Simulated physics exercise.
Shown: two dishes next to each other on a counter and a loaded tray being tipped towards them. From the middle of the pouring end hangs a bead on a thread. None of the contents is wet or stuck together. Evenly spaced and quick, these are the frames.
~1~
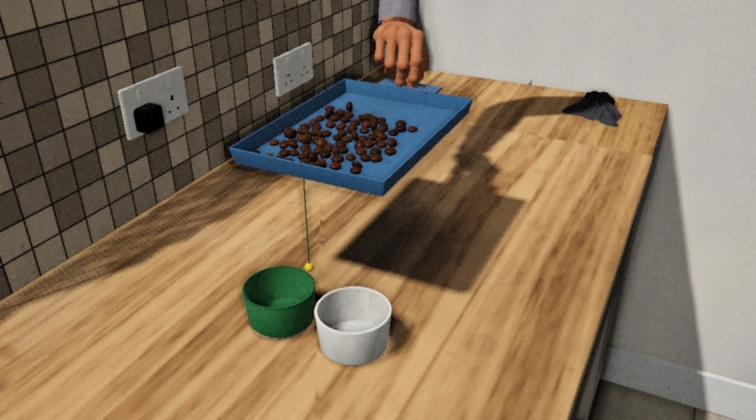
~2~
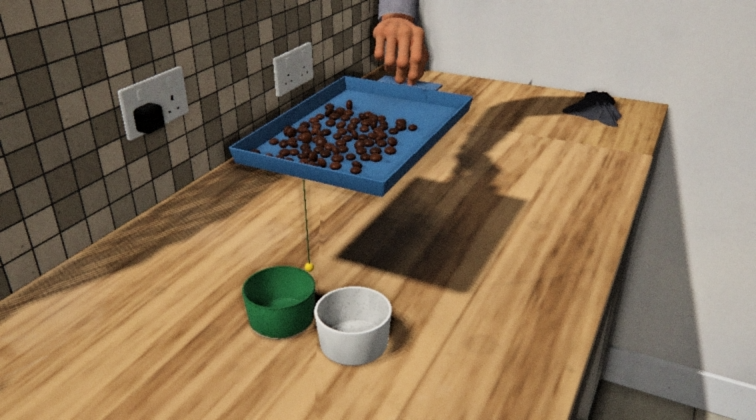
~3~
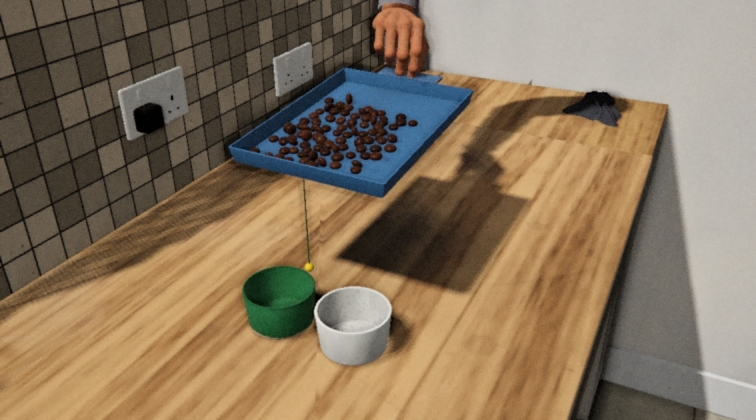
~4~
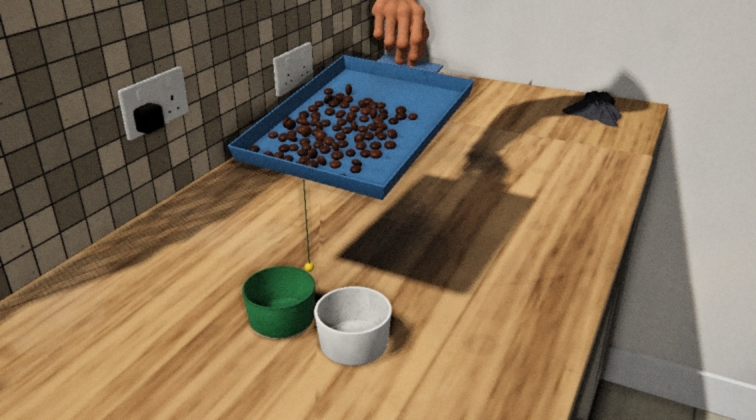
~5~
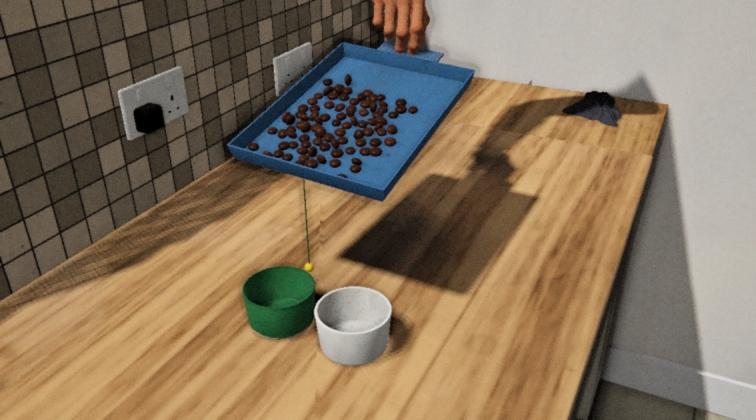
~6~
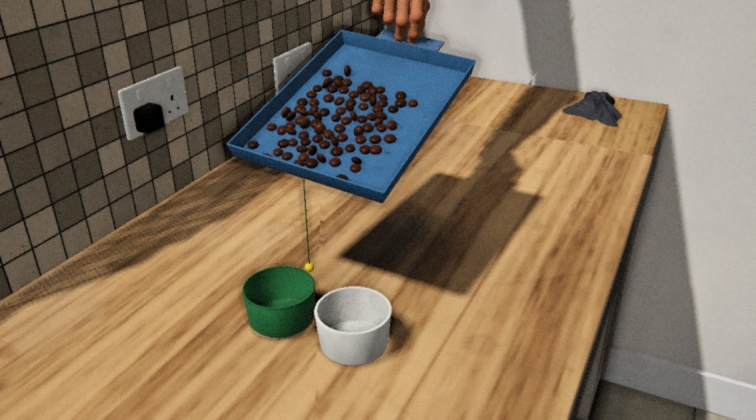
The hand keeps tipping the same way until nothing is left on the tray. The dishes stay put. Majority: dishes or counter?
The dishes gather above half.
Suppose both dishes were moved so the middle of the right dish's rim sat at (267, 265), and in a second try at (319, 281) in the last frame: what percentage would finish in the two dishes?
Close to 0 in a hundred, then close to 0 in a hundred.
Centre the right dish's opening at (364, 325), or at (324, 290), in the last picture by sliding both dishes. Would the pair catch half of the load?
Catch, run one: Past the halfway mark; run two: Below the halfway mark.
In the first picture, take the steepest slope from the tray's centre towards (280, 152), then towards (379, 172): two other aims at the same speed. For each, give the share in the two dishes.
About 10 % and 50 %.
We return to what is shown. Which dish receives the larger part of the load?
More finishes in the dish at right.
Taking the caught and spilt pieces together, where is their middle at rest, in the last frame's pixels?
Once nothing moves, the middle sits near (350, 337).
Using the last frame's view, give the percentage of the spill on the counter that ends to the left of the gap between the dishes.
Around 50 percent of the pieces.
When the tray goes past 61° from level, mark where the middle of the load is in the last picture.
I'd mark the middle close to (331, 152).
Just after the last frame, tray tipped steeply; every one on the tray.
A moment on, tray tipped past a quarter turn; roughly a quarter on the tray; roughly a third in the right dish; just a few in the left dish; about a tenth outside both; roughly a quarter in the air.
Further on, tray tipped past a quarter turn; roughly two thirds in the right dish; about a tenth in the left dish; roughly a quarter outside both.
When it is over, tray tipped past a quarter turn; roughly two thirds in the right dish; about a tenth in the left dish; roughly a quarter outside both.
